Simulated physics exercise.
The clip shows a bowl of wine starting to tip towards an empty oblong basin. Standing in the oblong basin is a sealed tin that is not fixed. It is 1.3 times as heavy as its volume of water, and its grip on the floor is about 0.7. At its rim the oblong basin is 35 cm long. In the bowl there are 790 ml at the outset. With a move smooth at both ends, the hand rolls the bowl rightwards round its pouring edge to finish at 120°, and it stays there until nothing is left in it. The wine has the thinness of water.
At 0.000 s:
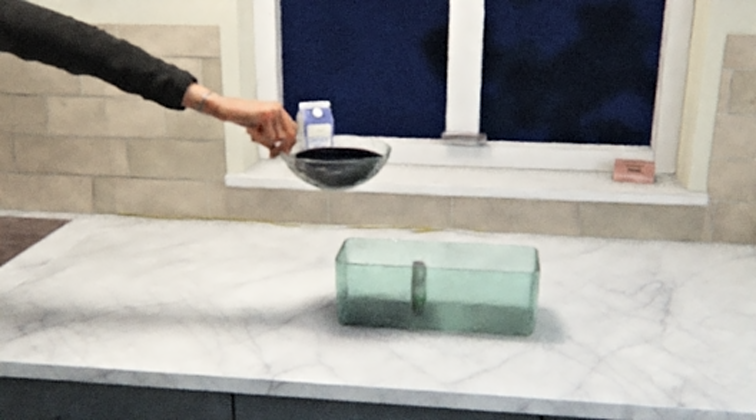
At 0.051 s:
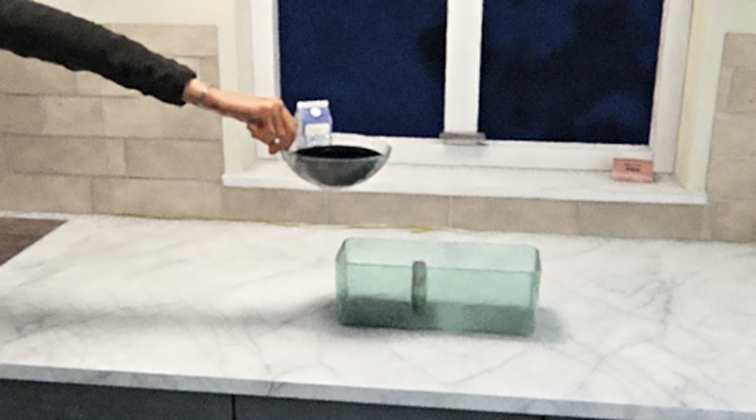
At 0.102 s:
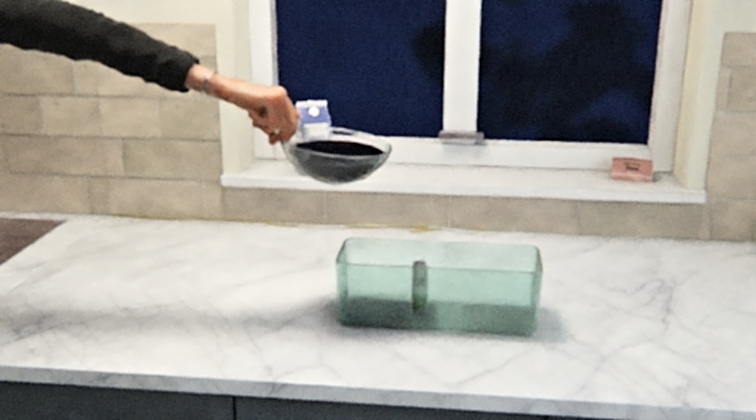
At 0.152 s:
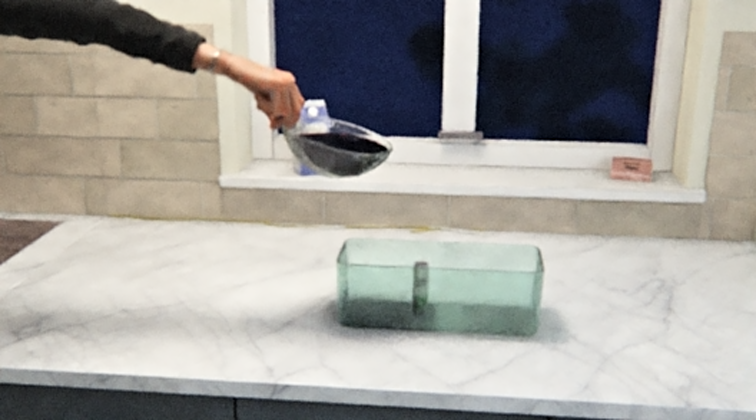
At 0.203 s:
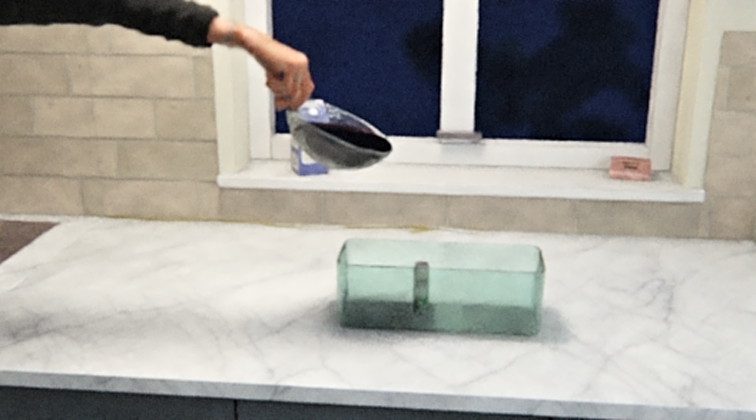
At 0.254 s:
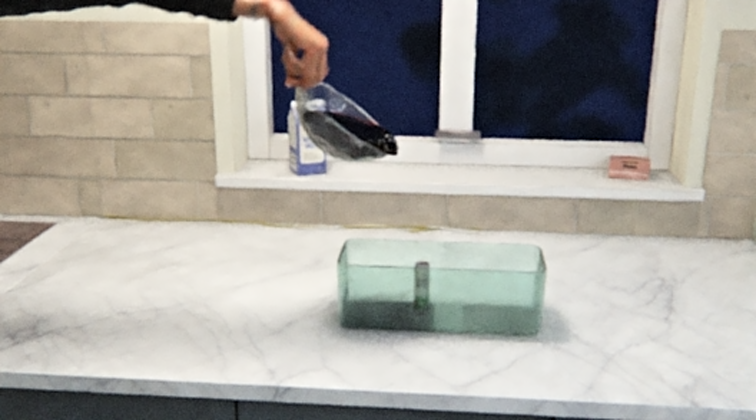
The clip shows a hand holding a glass bowl of dark wine above a marble counter, left of centre over a greenish oblong basin, then rising and tilting the bowl rightwards until the wine reaches its lower edge.
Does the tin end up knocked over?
Yes. It comes down.
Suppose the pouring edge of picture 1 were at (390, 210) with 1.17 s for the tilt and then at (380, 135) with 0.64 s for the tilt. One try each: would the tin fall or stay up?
Run one: It does not tip. Run two: It tumbles.
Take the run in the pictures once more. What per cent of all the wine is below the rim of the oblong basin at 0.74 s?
Around 80 per cent of the whole.
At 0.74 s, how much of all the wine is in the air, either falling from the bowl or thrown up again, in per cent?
Airborne fraction: Approx. 16 %.
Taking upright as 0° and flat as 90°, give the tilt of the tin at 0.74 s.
Tilt: Around 0°.
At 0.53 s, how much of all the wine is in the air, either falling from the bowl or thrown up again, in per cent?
Estimate: Some 84 % of the total.
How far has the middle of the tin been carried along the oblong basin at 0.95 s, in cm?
About 4 cm.
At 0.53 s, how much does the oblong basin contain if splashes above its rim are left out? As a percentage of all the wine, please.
16 %, give or take.
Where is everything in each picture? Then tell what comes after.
In the first picture, tilt 0°; pouring edge (391, 151); surface from (288, 155) to (386, 159); the oblong basin's rim runs from (340, 251) to (539, 261); the tin's top is at (419, 265).
In the second picture, tilt 2°; pouring edge (391, 151); surface from (287, 153) to (386, 158).
In the third picture, tilt 7°; pouring edge (392, 151); surface from (288, 147) to (387, 154).
In the fourth picture, tilt 14°; pouring edge (392, 151); surface from (290, 138) to (389, 150).
In the fifth picture, tilt 25°; pouring edge (392, 151); surface from (294, 126) to (387, 143); 1 per cent is over the edge.
In the sixth picture, tilt 37°; pouring edge (392, 150); surface from (301, 113) to (377, 133); 7 per cent is over the edge.
By 0.53 s the tilt is 107° and 2 per cent is still to pour; the tin stands where it began.
By 0.74 s the tilt is 120° and 0 per cent is still to pour; the tin stands where it began.
By 0.95 s the tilt is 120° and 0 per cent is still to pour; the tin leans 40°.
By 1.18 s the tilt is 120° and 0 per cent is still to pour; the tin lies on its side.
At rest the tin lies on its side.
